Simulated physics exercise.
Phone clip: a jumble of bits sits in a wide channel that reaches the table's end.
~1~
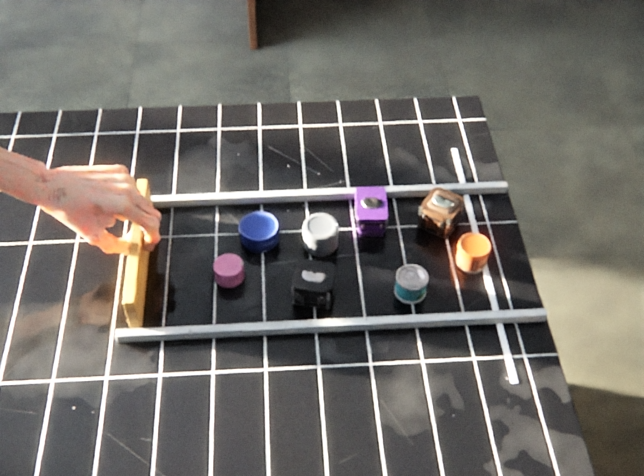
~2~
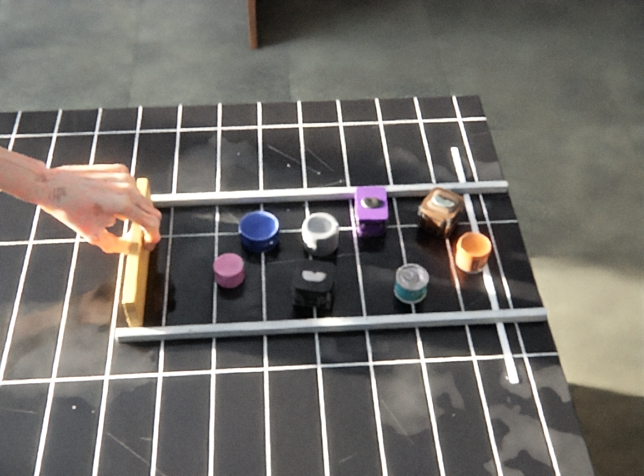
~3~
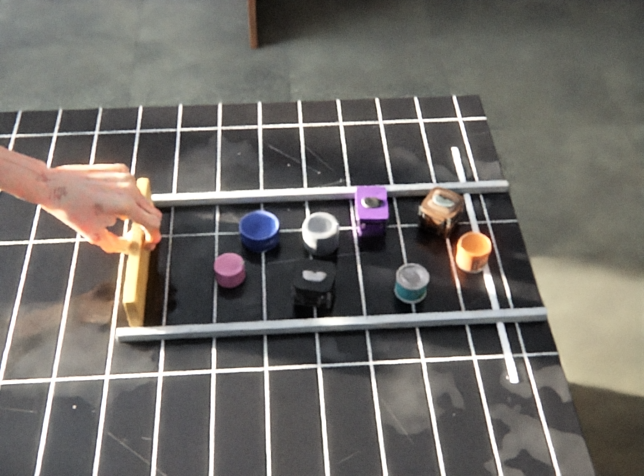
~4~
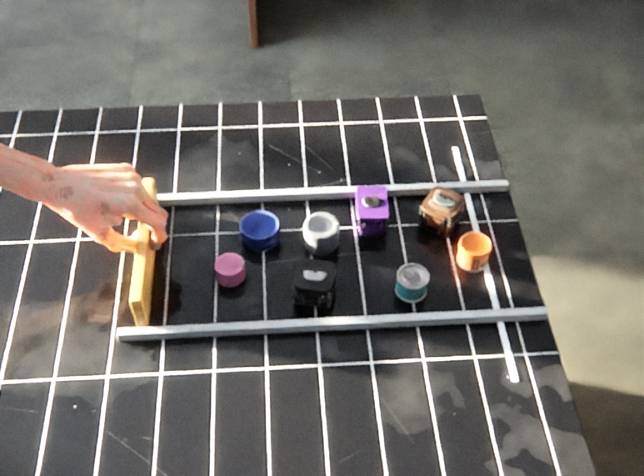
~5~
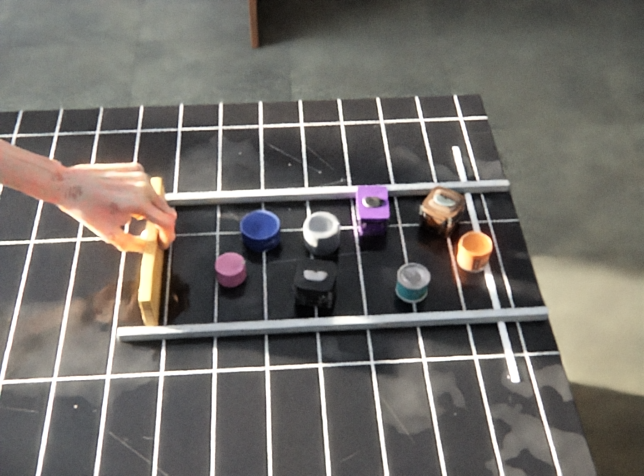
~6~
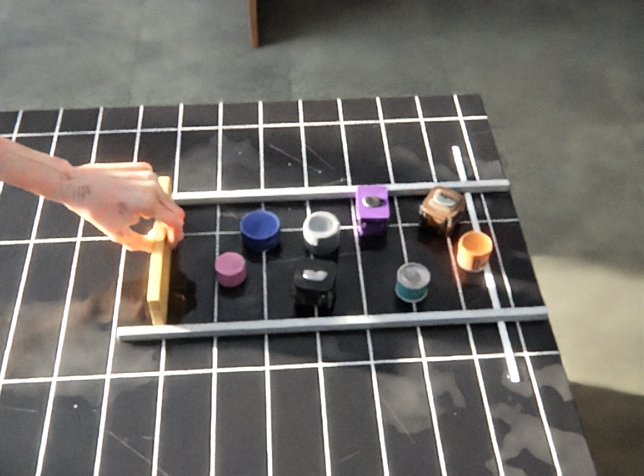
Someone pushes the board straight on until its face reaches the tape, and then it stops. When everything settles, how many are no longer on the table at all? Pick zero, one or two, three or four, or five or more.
Three or four are off the table.
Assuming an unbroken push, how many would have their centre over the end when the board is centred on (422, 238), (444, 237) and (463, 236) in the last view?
The counts are 0, 0 and 1, in that order.
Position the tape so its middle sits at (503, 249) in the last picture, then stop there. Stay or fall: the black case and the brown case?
Taking each in turn, the black case is not lost and the brown case ends up off.
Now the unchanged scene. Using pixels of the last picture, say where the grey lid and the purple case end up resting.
(528, 243), and the other (496, 197).
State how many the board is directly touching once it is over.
It's 4.
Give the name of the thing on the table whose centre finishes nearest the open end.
It's the grey lid.
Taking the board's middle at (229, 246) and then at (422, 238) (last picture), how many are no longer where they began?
In order, the tallies are 1 and 8.
A little later, none off yet; orange pot at rest near (474, 252); brown case at rest near (443, 211); turquoise tin at rest near (412, 283).
Next, none off yet; orange pot at rest near (474, 252); brown case at rest near (443, 211); turquoise tin at rest near (414, 283).
Later still, none off yet; orange pot shifted about its own width near (515, 253); brown case shifted about its own width near (490, 210); turquoise tin shifted well along near (497, 281).
When it is over, the number that fall off is three or four; down, turquoise tin, brown case and orange pot.
